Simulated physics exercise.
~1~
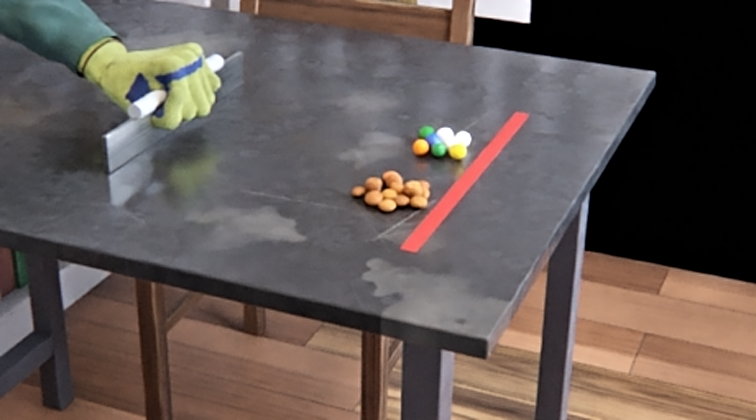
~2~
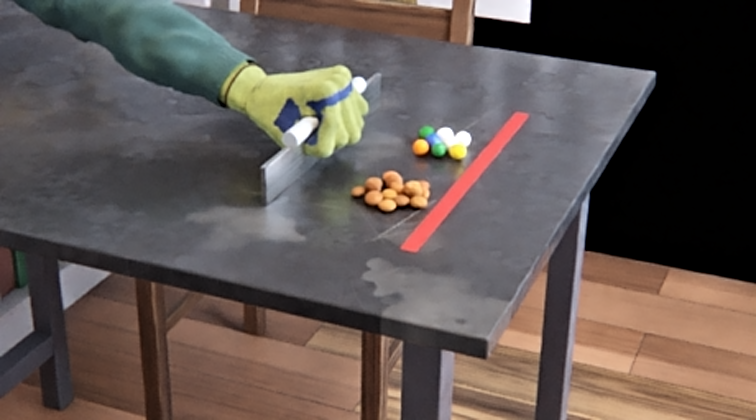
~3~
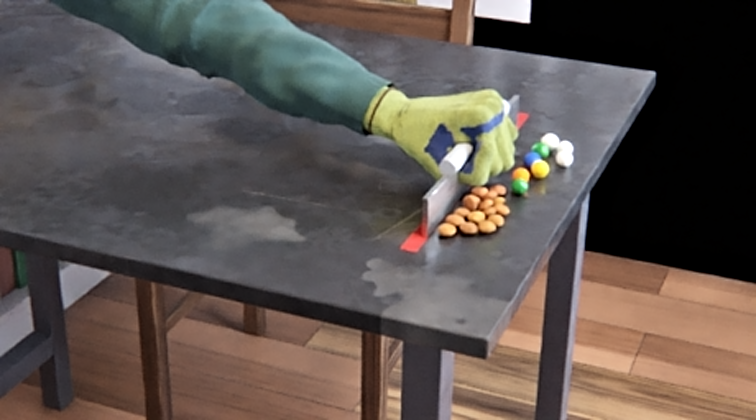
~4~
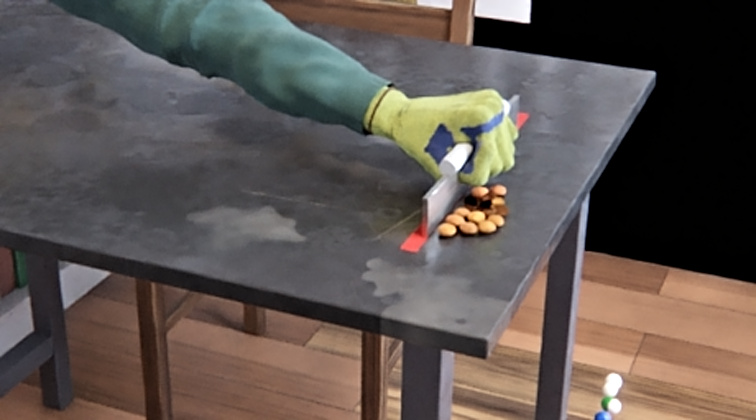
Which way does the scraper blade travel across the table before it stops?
The blade moves to the right, pushed by the gloved hand until it stops at the red tape.
